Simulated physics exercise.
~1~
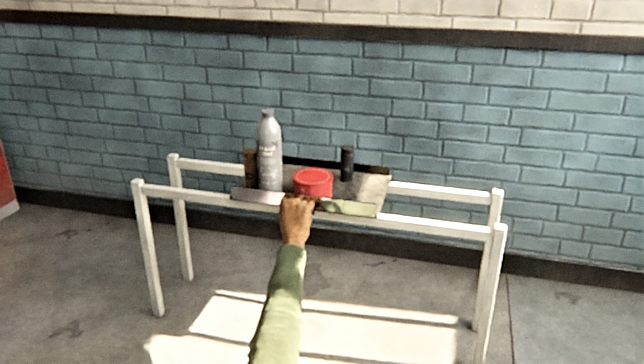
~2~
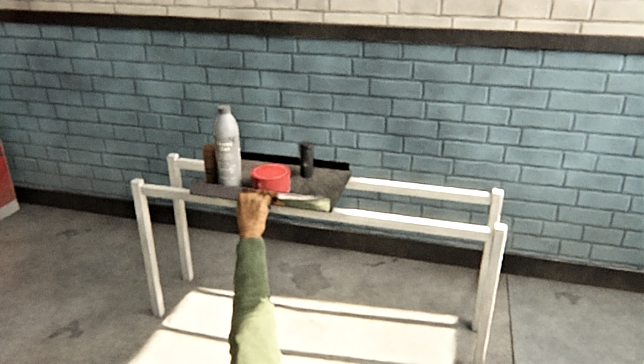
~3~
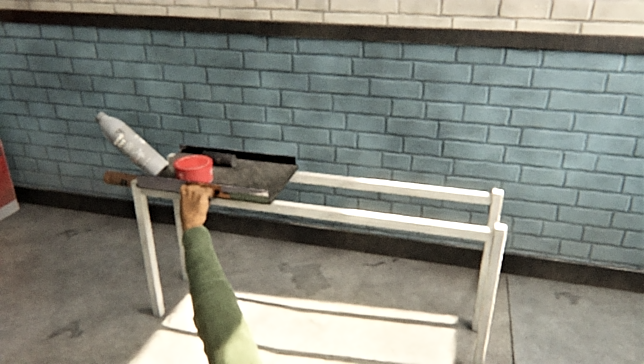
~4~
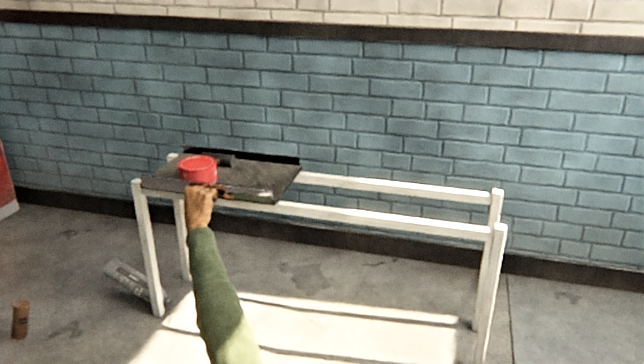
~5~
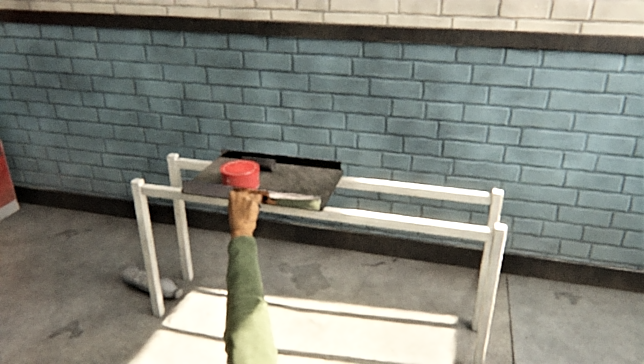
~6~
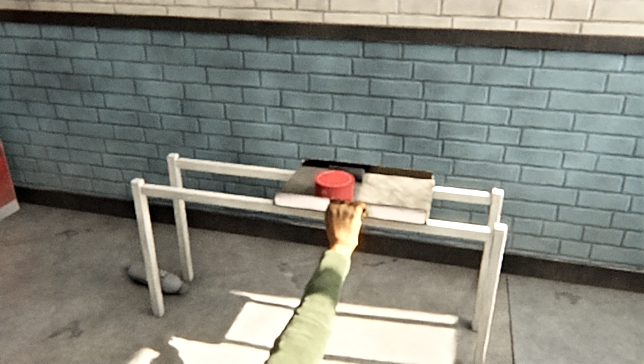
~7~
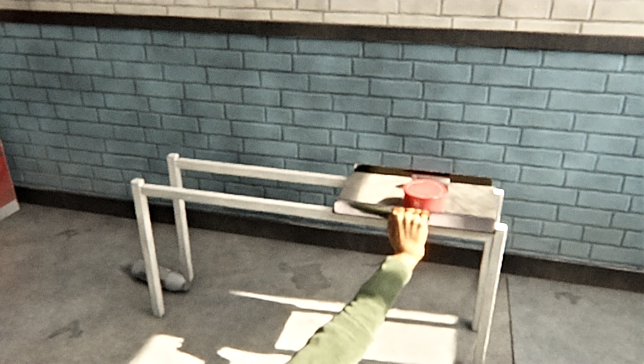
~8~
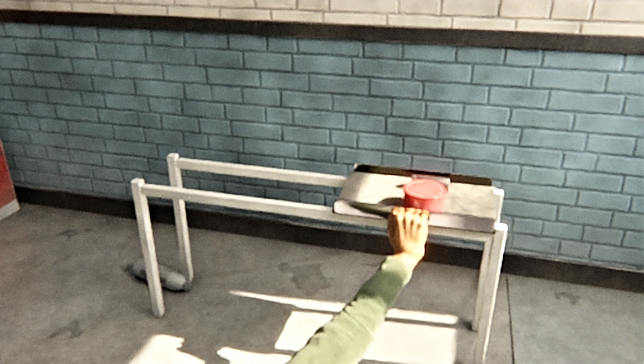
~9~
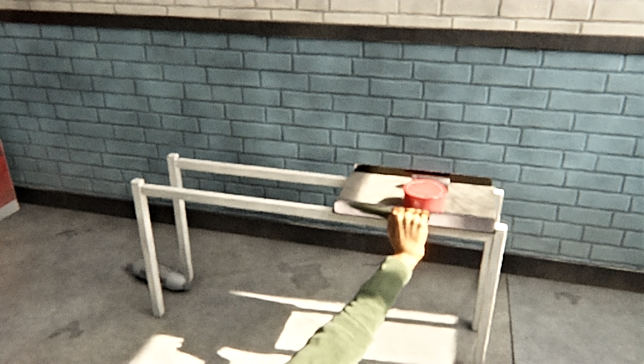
To begin with, a green-sleeved arm grips a tray on a white frame before a blue brick wall, the tray holding a grey bottle, a red tub, a brown shaker and a black shaker. The hand moves the tray left, and everything rides along upright. At the left end the bottle tips, the black shaker falls over, and the bottle and brown shaker drop to the floor. The hand then pushes the tray all the way right. It rests there with the red tub and toppled black shaker aboard, while the bottle lies on the floor.
